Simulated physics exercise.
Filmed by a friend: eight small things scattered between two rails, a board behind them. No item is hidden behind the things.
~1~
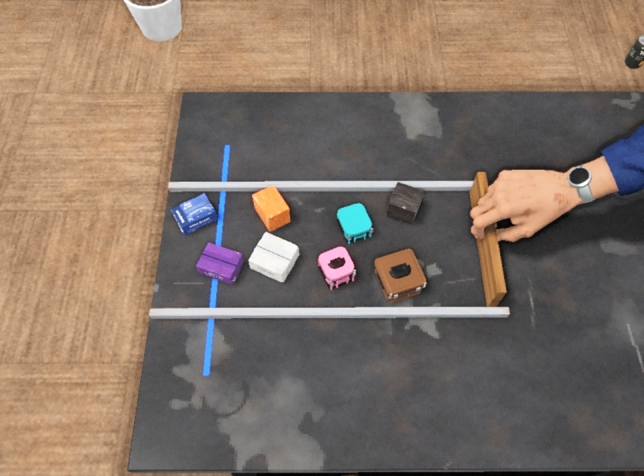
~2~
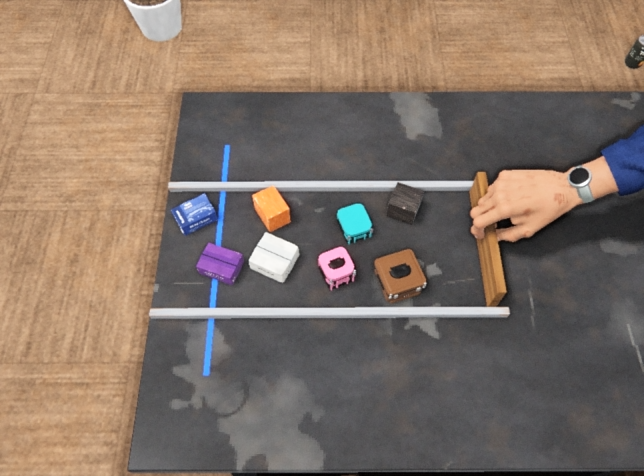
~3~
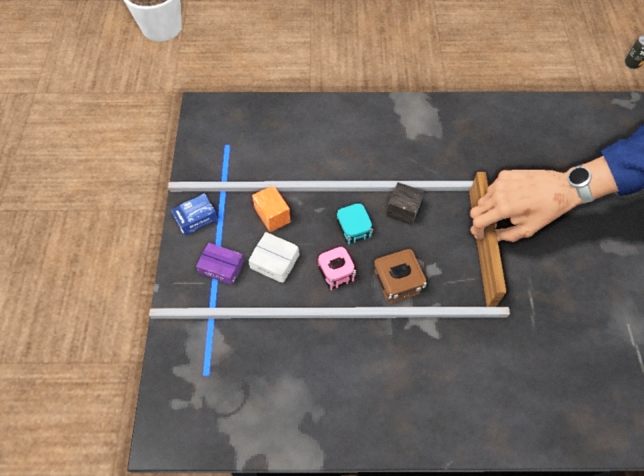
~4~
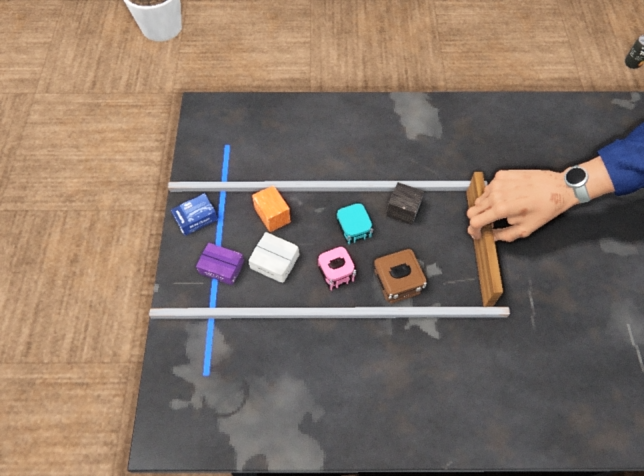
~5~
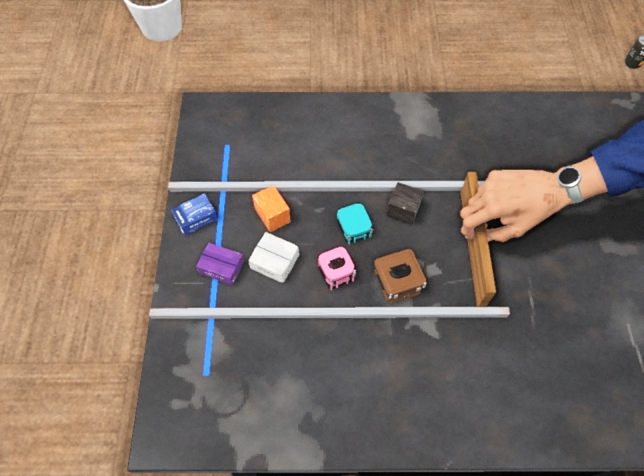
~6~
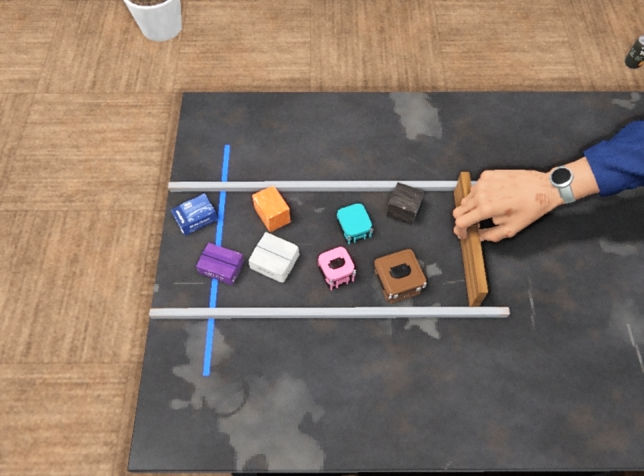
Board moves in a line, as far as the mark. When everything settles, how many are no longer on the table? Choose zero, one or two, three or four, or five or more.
When everything settles, three or four are no longer on the table.
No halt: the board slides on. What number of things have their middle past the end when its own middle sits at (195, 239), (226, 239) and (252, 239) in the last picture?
It comes out as 5, then 3, then 1.
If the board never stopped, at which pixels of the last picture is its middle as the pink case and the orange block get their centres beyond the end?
The middle is at (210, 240) when it's the pink case, and at (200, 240) when it's the orange block.
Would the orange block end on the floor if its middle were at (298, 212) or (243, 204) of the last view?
Taking the places in order, it sits tight; it sits tight.
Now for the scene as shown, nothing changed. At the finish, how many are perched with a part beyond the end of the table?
1 is the number.
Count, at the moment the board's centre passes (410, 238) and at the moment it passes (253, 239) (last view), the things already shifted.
I count 2 first and 8 after.
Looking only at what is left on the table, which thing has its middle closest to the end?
The pink case.
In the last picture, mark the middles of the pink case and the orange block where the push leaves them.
(161, 265), and the other (180, 205).
Soon after, none off yet; blue box at rest near (195, 215); purple box at rest near (221, 264); orange block at rest near (272, 209).
By the end, the number that fall off is three or four; fallen, white box, purple box and blue box.
